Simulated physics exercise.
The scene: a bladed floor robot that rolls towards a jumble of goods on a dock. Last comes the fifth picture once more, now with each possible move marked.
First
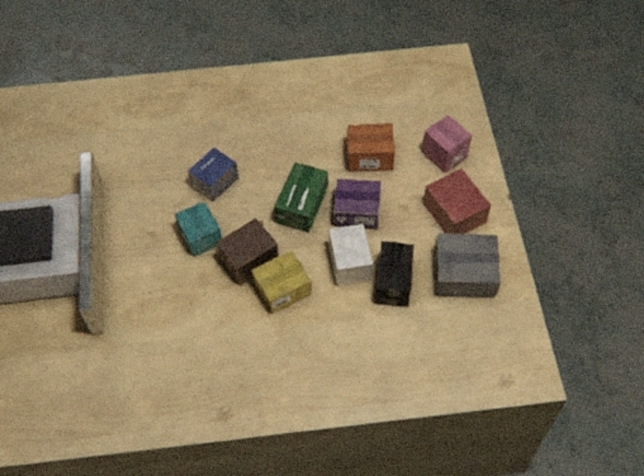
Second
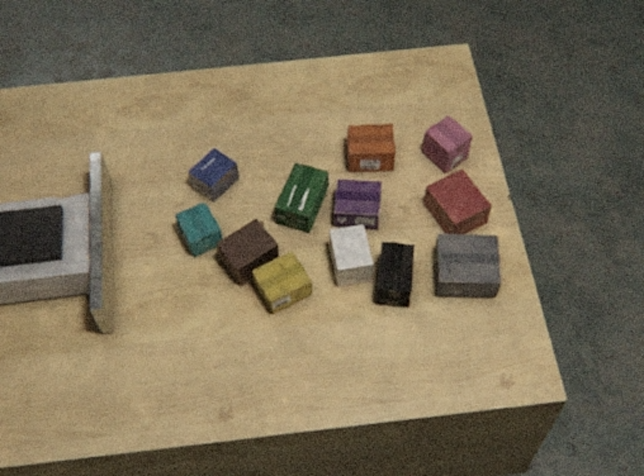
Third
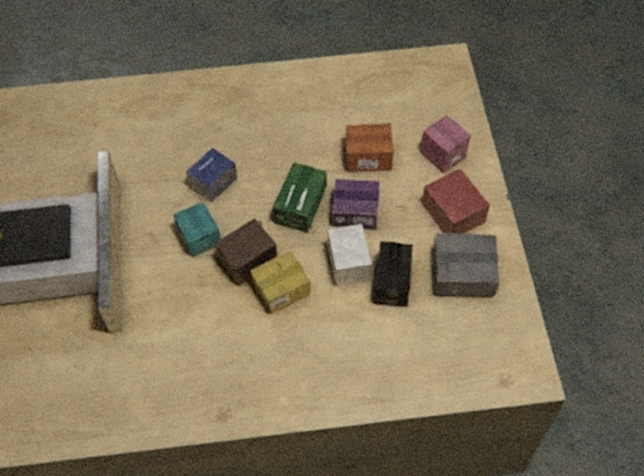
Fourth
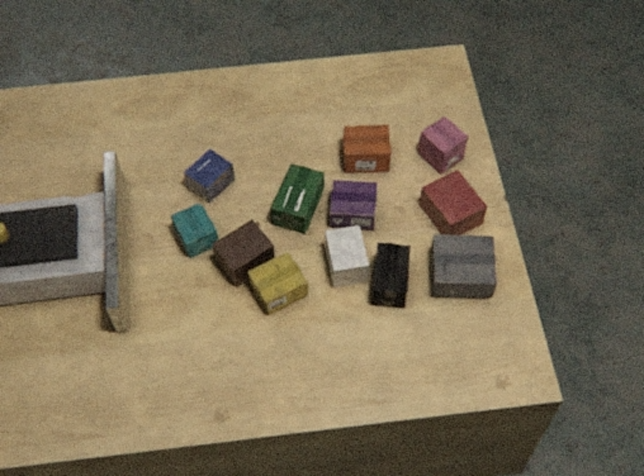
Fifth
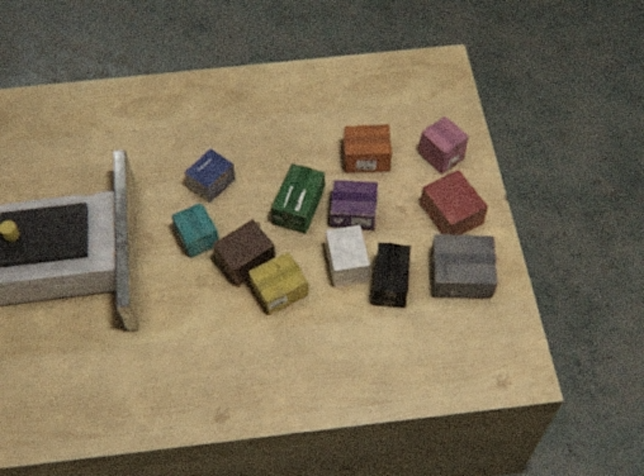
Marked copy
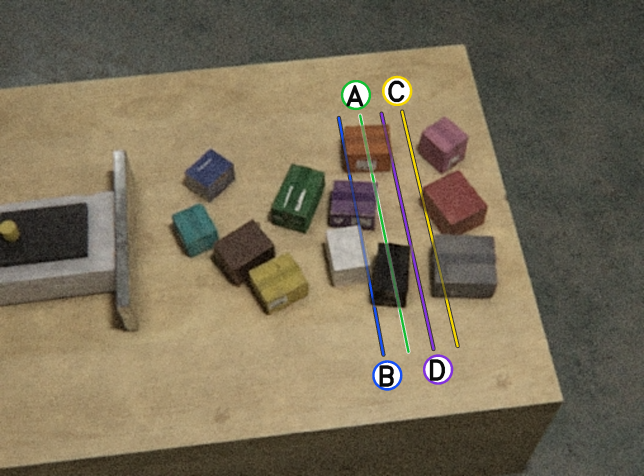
On a wooden dock surface, a gray robot with an upright blade at its front rolls slowly rightward from the left edge, gradually nearing a scattered group of colorful boxes, which stay where they are.
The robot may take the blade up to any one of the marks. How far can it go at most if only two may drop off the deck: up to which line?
Stop at D.
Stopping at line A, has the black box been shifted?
Yes.
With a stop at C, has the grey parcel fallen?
Yes.
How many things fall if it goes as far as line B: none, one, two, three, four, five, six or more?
By then, none.
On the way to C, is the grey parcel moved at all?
Yes.
On the marked copy, A at (382, 224); B at (359, 227); C at (428, 219); D at (405, 222).
Following D. Soon after the start, robot (155, 222); blue box (252, 168); brown crate (265, 253).
Later, robot (258, 211); grey parcel (489, 266); red crate (468, 205).
In the end, robot (335, 202); red crate over the edge; grey parcel over the edge; two fallen.
As for the rest, A is within the limit but short; B is within the limit but short; C drops five.
